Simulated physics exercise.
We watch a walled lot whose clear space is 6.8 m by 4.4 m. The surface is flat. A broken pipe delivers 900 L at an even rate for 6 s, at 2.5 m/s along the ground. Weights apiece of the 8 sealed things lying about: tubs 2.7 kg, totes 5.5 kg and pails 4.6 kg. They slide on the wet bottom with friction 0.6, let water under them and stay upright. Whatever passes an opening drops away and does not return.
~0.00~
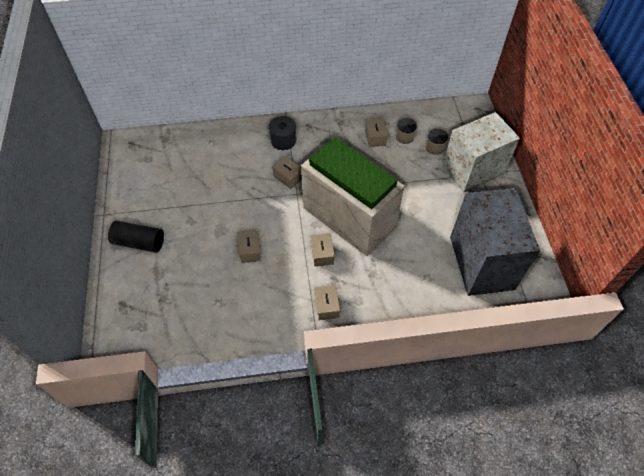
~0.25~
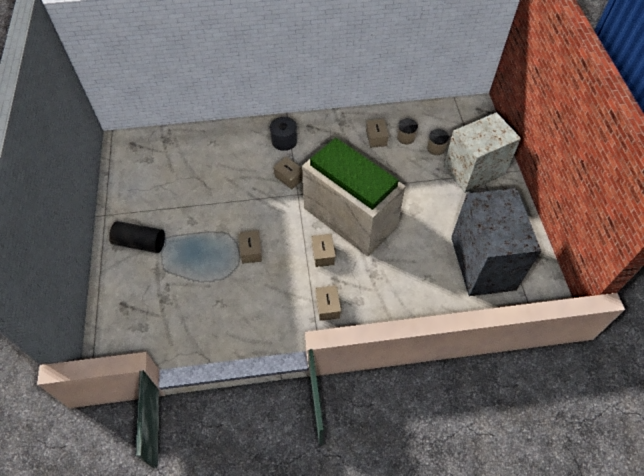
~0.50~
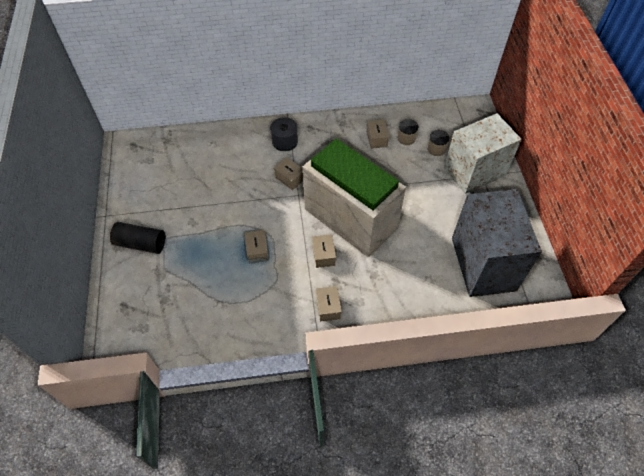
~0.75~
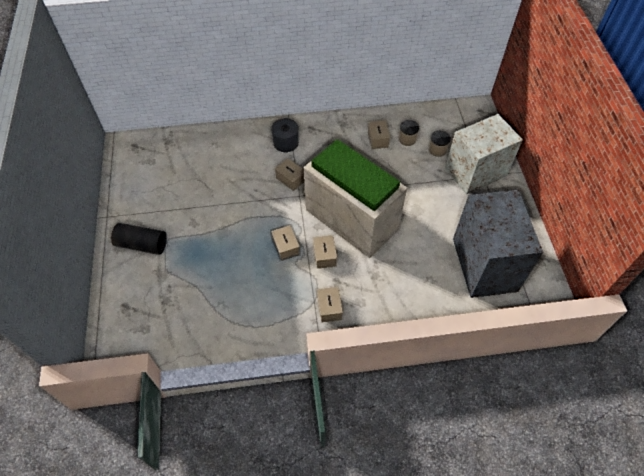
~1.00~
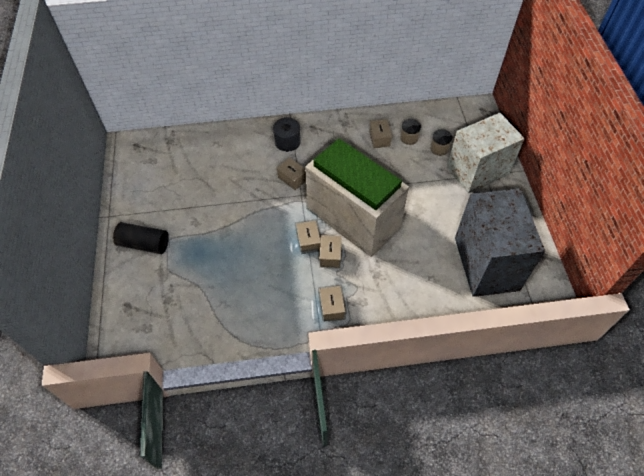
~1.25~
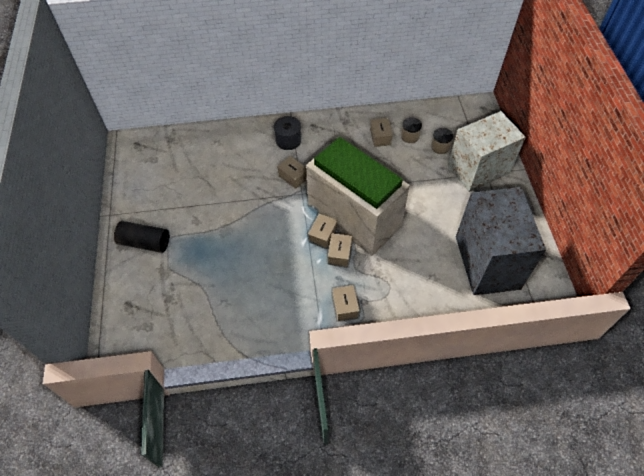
Water spreading from a black pipe across a walled concrete lot, pushing one small tan box rightward, then nudging others near it.
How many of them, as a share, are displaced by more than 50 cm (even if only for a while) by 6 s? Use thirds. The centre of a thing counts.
It is one to two thirds.
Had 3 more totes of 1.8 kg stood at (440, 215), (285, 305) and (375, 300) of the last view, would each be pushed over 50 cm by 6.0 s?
In turn: More, more, over.
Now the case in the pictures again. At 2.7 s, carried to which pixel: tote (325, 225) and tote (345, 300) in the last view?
Near (377, 298) and (488, 300).
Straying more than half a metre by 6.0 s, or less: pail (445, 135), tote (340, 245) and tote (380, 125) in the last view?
In that order: Short of it, more, less.
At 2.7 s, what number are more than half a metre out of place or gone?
I count 3.
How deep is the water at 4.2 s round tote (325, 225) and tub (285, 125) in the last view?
About 11 and 0 cm.
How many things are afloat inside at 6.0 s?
1 of them.
After 1.8 s 3 of 8 are over 50 cm from their spots; 1 afloat.
After 2.7 s 3 of 8 are over 50 cm from their spots; 2 afloat.
After 4.2 s 3 of 8 are over 50 cm from their spots; 2 afloat.
After 6.0 s 3 of 8 are over 50 cm from their spots, and 3 have been at some point; 1 afloat.
